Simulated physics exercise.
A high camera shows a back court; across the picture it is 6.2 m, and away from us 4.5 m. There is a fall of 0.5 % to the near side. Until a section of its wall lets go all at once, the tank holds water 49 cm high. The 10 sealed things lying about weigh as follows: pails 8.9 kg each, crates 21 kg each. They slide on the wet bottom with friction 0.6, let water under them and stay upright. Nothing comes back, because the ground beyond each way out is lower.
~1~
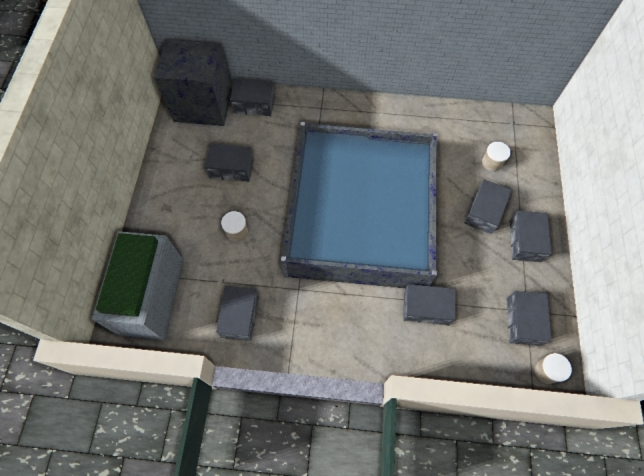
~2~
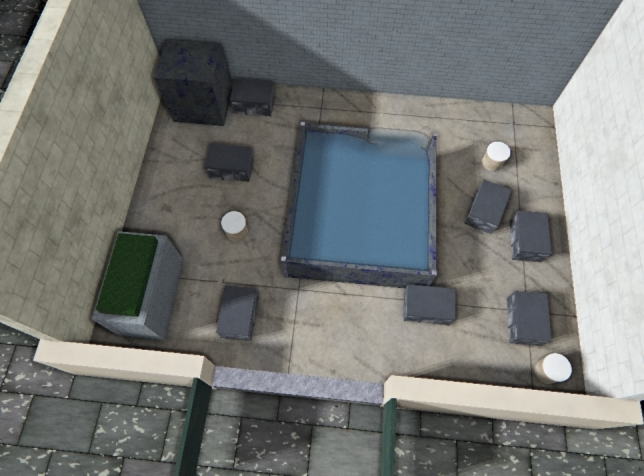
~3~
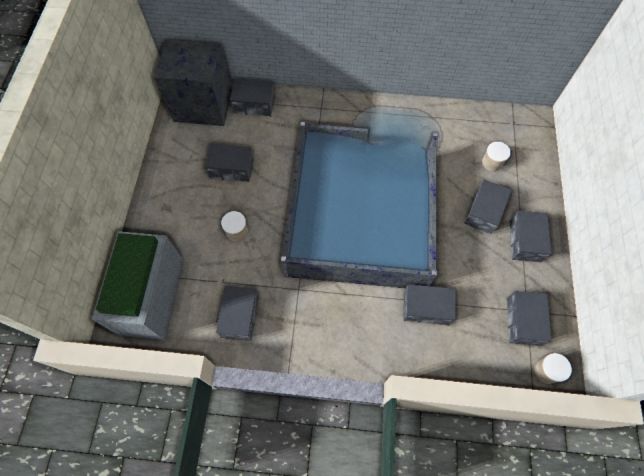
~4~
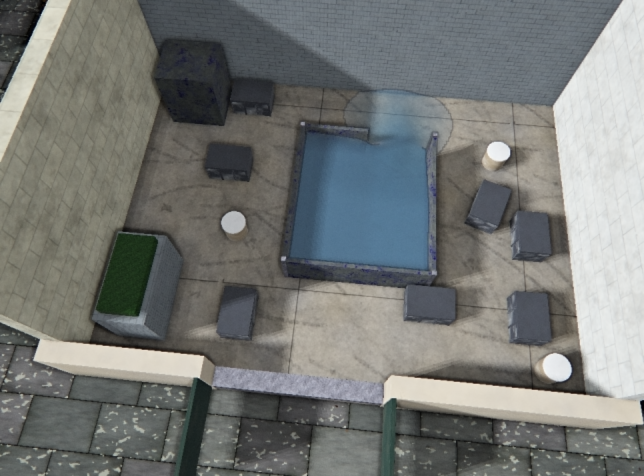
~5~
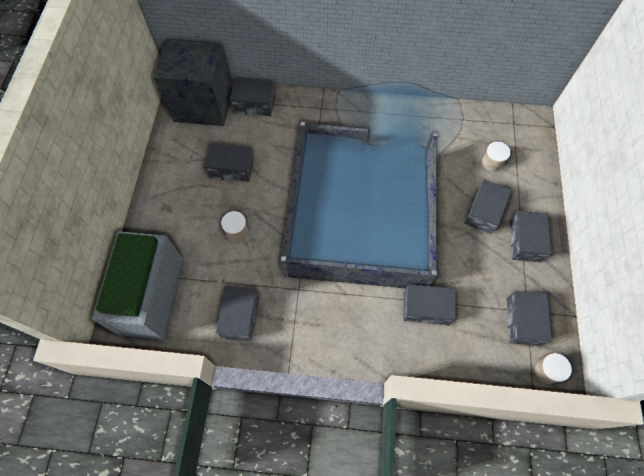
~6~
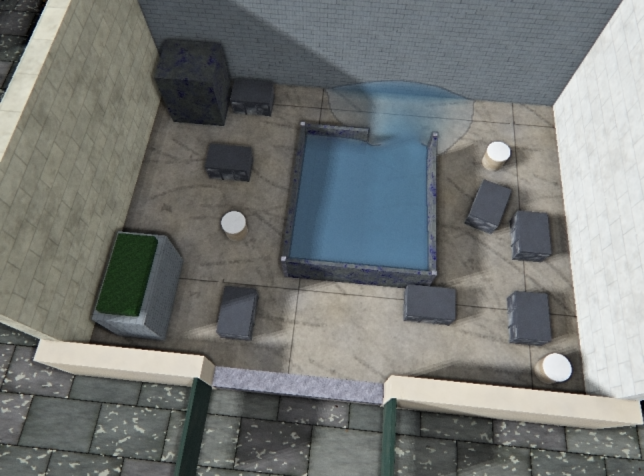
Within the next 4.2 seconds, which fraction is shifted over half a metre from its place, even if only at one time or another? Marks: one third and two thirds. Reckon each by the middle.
By the time shown, under one third will have gone that far.
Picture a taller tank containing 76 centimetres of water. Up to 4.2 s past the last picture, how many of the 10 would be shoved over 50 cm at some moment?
The answer would then be 6.
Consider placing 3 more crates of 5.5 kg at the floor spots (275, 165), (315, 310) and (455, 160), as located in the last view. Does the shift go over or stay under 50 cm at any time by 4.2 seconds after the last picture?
Result, in sequence: Above the mark / below the mark / below the mark.
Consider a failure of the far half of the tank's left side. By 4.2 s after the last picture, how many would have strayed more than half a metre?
Result: 2 of them.
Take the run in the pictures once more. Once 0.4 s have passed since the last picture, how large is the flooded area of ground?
I'd put it close to 6.0 m2.
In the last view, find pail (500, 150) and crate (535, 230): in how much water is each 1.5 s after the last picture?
Depth approx. 1 cm / 0 cm.
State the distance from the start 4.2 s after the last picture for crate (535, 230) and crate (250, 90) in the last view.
Distances: 60 cm; 40 cm.
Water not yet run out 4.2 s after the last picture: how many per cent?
Around 100 per cent of the water is still in there.
Then, 0.4 s after the last picture 0 of 10 are over 50 cm from their spots; 0 afloat.
Then, 1.5 s after the last picture 0 of 10 are over 50 cm from their spots; 0 afloat.
Then, 2.8 s after the last picture 0 of 10 are over 50 cm from their spots; 0 afloat.
Then, 4.2 s after the last picture 2 of 10 are over 50 cm from their spots, and 2 have been at some point; 0 afloat.
